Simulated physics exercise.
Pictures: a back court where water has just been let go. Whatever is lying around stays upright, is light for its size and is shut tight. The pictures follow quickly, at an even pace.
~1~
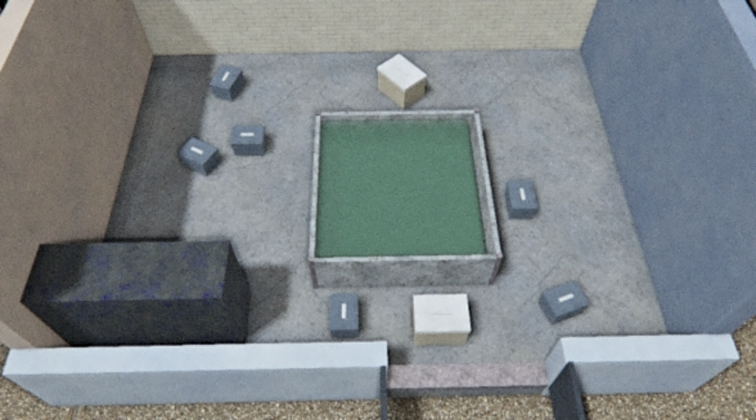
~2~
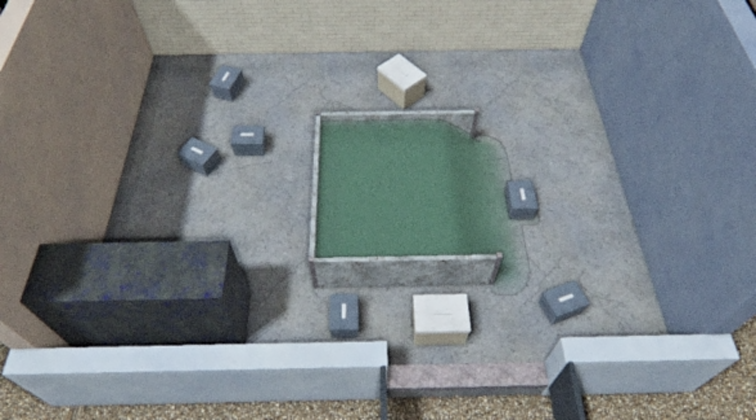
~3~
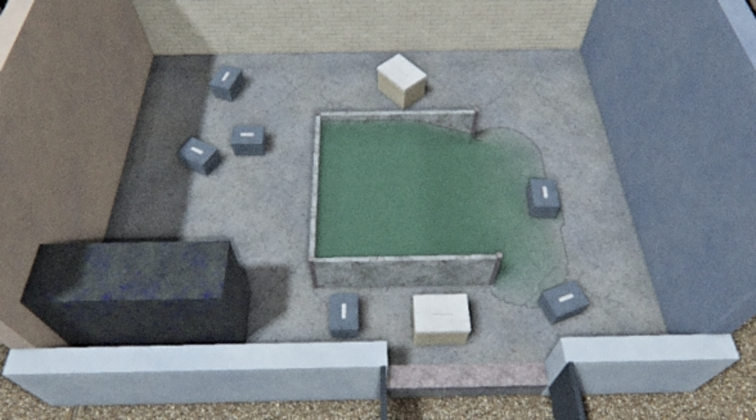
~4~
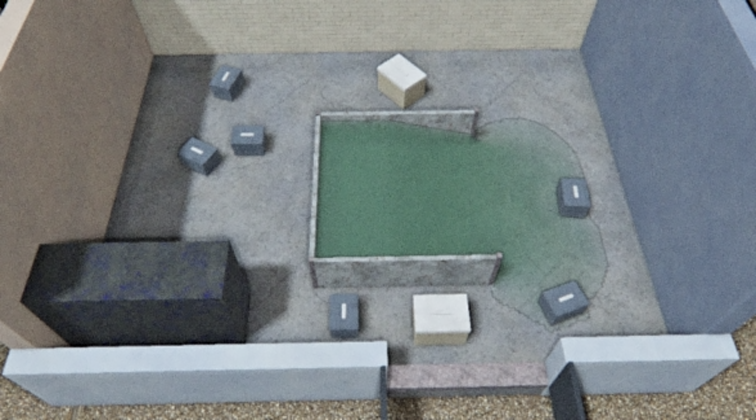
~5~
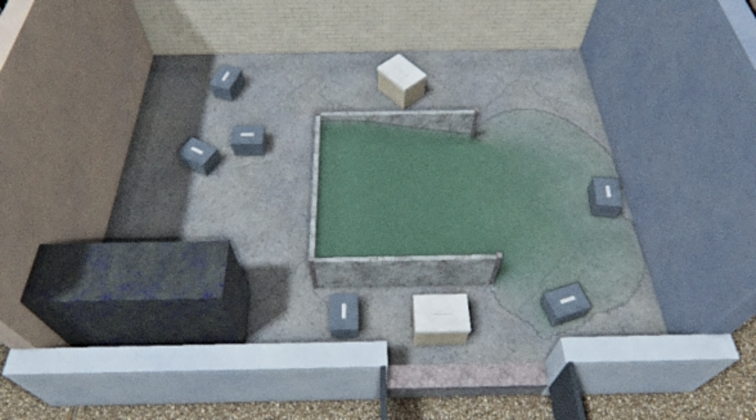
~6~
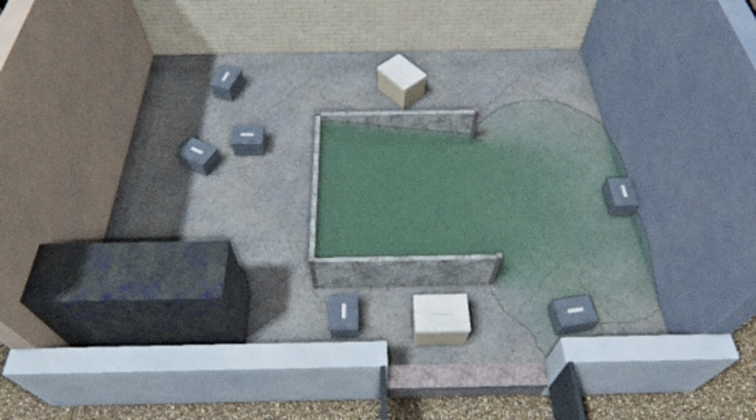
In a walled back court, the right side of a square tank of green water disappeared and the water spread rightward across the ground, pushing one grey box toward the blue wall and nudging another slightly.
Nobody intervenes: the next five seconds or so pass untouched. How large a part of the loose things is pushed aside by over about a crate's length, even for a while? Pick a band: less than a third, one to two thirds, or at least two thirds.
The fraction is at least two thirds of them.
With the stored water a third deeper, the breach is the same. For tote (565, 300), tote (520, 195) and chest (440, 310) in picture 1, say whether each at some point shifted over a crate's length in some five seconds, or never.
Well, in sequence: Carried that far, carried that far, carried that far.
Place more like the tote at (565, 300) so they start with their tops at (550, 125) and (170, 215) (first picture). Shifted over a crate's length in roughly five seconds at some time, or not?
First driven off, second remains in place.
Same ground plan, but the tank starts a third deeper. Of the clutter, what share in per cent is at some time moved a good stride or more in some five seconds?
I'd put it near 90 per cent of the loose things.
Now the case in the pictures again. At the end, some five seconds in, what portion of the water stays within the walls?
That comes to roughly 94 parts in a hundred.
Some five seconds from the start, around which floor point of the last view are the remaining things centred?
Roughly at (303, 201).
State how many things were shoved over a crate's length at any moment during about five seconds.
I make it 6 in total.
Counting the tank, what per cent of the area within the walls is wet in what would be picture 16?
Something close to 40 per cent.
A moment on, 1 of 8 are well off their spots; 1 afloat.
Next, 1 of 8 are well off their spots; 2 afloat.
Later, 4 of 8 are well off their spots; 3 afloat.
In the end, 6 of 8 are well off their spots, and 6 have been at some point; 4 afloat.
